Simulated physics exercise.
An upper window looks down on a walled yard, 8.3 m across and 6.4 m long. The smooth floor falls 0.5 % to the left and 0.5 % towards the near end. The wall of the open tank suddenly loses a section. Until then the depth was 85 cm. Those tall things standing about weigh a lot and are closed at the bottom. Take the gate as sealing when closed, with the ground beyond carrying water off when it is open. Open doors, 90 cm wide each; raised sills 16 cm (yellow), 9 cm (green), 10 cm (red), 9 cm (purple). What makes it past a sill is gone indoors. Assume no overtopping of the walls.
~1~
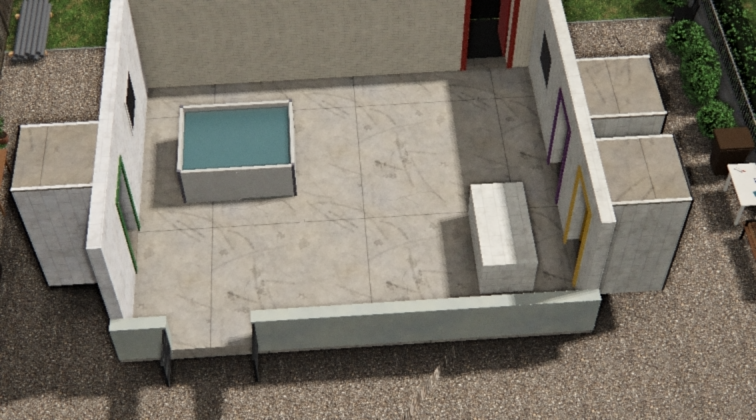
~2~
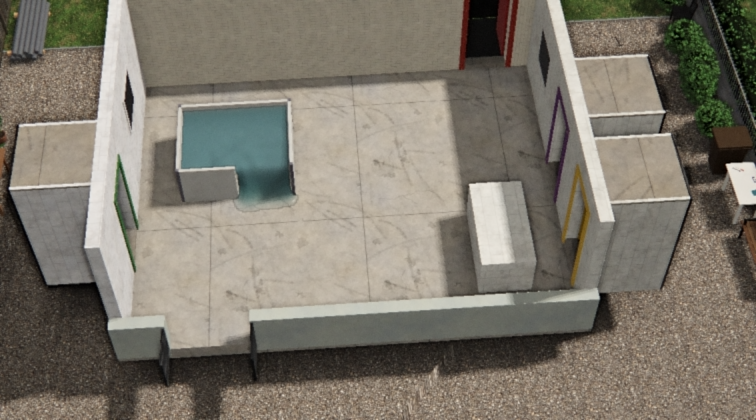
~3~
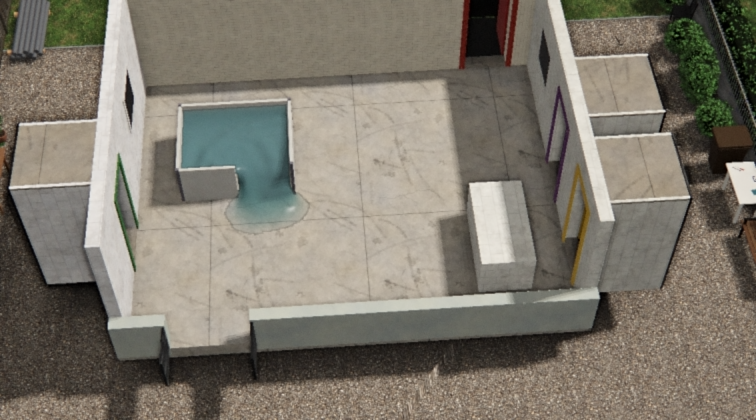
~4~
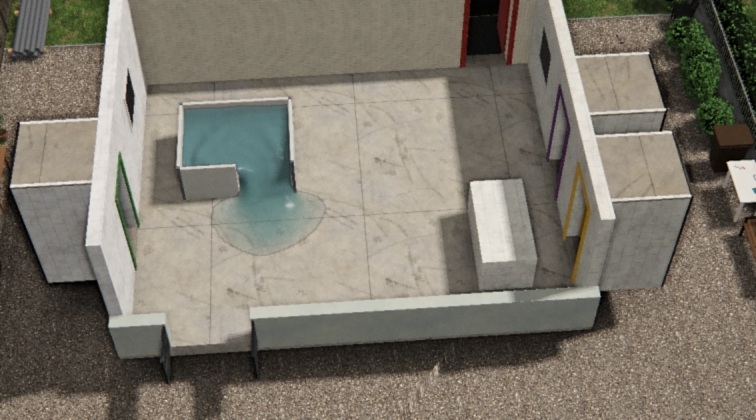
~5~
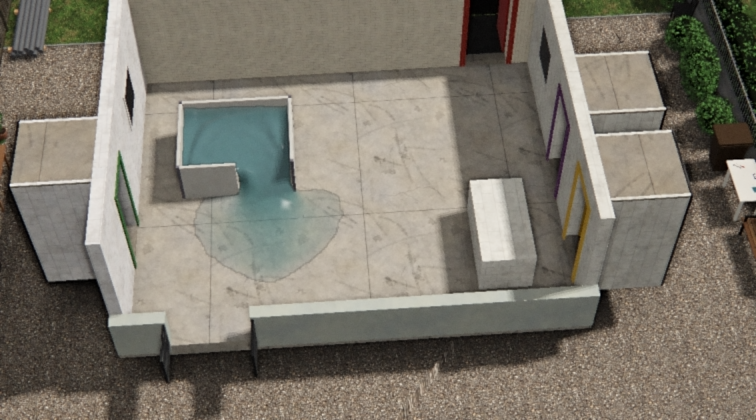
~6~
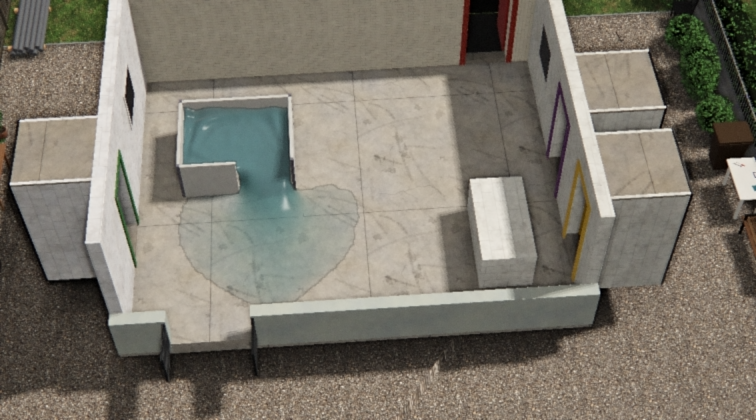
A walled yard held a raised open tank of still blue-green water until part of its near wall vanished, and water poured through the gap and spread across the pale floor in a widening, rounded pool.
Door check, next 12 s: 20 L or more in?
At the yellow door the total will be lower than the limit. At the green door the total will be lower than the limit. At the red door the total will be lower than the limit. At the purple door the total will be lower than the limit.
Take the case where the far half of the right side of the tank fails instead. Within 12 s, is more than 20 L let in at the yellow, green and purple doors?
Then: Yellow short of it, green short of it, purple beyond it.
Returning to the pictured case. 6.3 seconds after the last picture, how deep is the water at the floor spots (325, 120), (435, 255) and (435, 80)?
1, 8, 2 cm.
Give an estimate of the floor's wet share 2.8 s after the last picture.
Around 40 per cent.
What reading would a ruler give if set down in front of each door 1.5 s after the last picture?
In centimetres, the yellow door has 0, the green door 3, the red door 0 and the purple door 0.
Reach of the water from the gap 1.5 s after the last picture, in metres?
Distance: Approx. 5.6 m.
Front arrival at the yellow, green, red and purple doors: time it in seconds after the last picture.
Door times: Yellow 2.2 s / green 0.6 s / red 6.0 s / purple 3.4 s.
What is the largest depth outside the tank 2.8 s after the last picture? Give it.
Depth: Approx. 30 cm.
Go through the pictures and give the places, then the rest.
In the first frame, still water, 85 cm deep, in the open tank at (236, 138).
In the second frame, water pours out at (265, 186) and has run 0.6 m, to (296, 196); typically 10 cm deep outside, 85 cm at the open tank's back.
In the third frame, the front is at (242, 228), 0.9 m from the gap at (265, 186); 1.0 m2 of floor is under water; 84 cm left at the back of the open tank.
In the fourth frame, the front is at (262, 252), 1.5 m from the gap at (266, 185); 2.3 m2 of floor is under water; 77 cm left at the back of the open tank.
In the fifth frame, water pours out at (265, 184) and has run 2.1 m, to (271, 279); typically 6 cm deep outside, 73 cm at the open tank's back.
In the sixth frame, water pours out at (265, 182) and has run 2.7 m, to (285, 303); typically 5 cm deep outside, 74 cm at the open tank's back.
Then, 0.7 s after the last picture water covers 30 % of the floor and is deepest (42 cm) near (276, 195); yellow door not reached, green door 2 cm at the sill, 0 L in, red door not reached, purple door not reached.
Then, 1.5 s after the last picture water covers 35 % of the floor and is deepest (32 cm) near (298, 316); yellow door not reached, green door 3 cm at the sill, 0 L in, red door not reached, purple door not reached.
Then, 2.8 s after the last picture water covers 40 % of the floor and is deepest (30 cm) near (569, 306); yellow door 10 cm at the sill, 0 L in, green door 3 cm at the sill, 0 L in, red door not reached, purple door not reached.
Then, 6.3 s after the last picture water covers 85 % of the floor and is deepest (12 cm) near (560, 307); yellow door 8 cm at the sill, 0 L in, green door 4 cm at the sill, 0 L in, red door 8 cm at the sill, 0 L in, purple door 6 cm at the sill, 0 L in.
Then, 11.3 s after the last picture water covers 100 % of the floor and is deepest (6 cm) near (300, 139); yellow door 4 cm at the sill, 0 L in, green door 3 cm at the sill, 0 L in, red door 4 cm at the sill, 0 L in, purple door 3 cm at the sill, 0 L in.
